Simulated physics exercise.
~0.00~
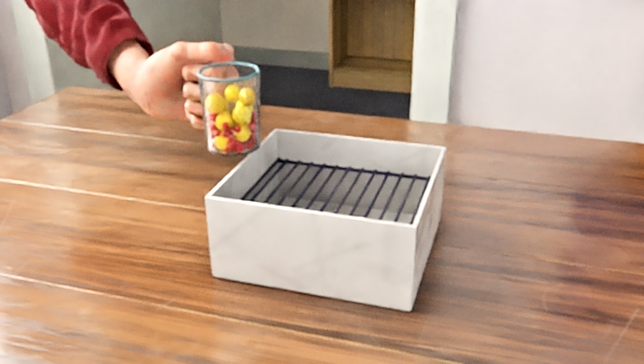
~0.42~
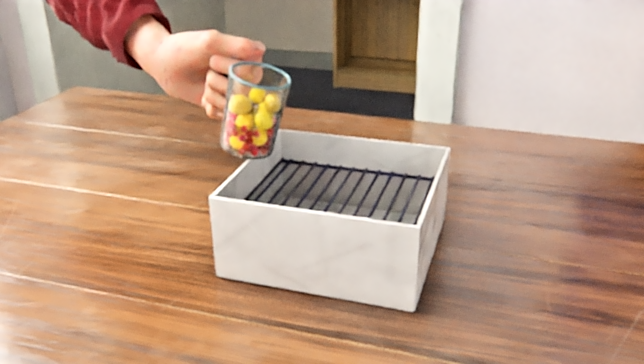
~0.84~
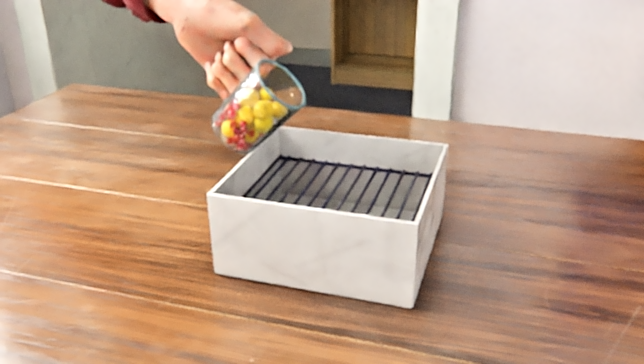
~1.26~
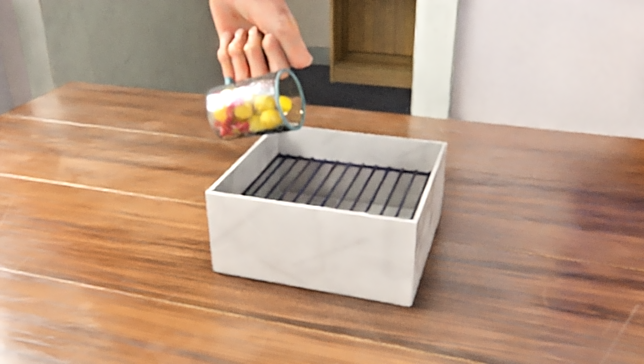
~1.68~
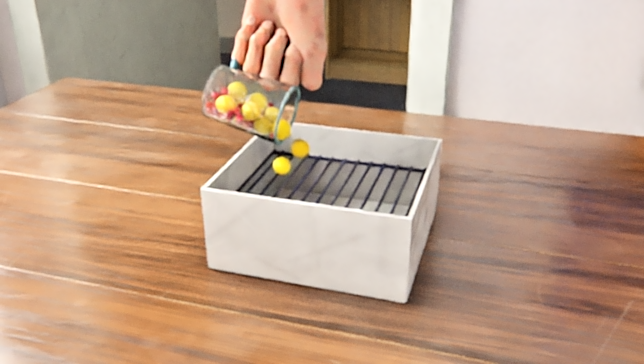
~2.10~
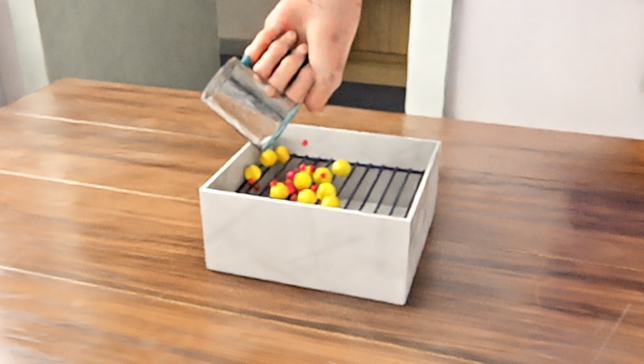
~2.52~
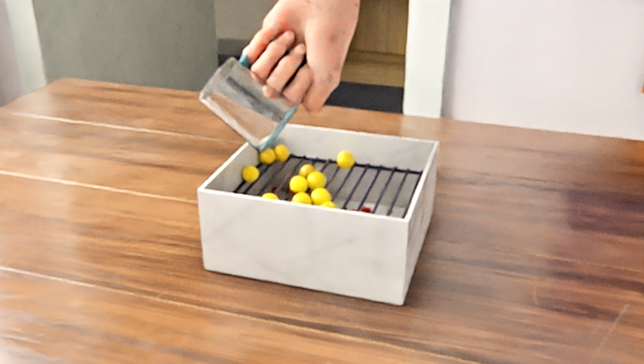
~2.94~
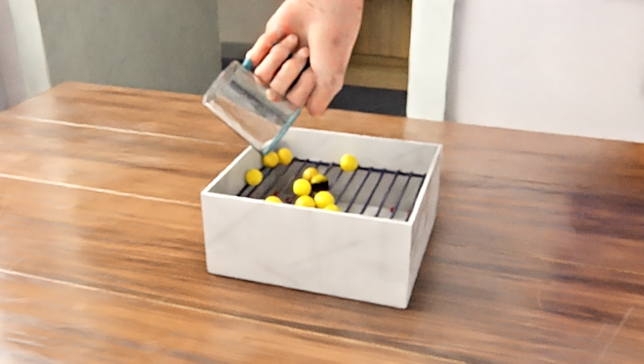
A hand in a red sleeve holds a clear glass cup of small red bits and larger yellow balls above a wooden table, seen from slightly above by a gently swaying camera. Below it sits an open white box with a dark wire rack across it. The hand moves right and tilts the cup onto its side over the box. Yellow balls drop out first, then the rest spills across the wires. The red bits slip down between the wires, nearly all disappearing from view, while the yellow balls stay resting on top beneath the emptied, upturned cup.
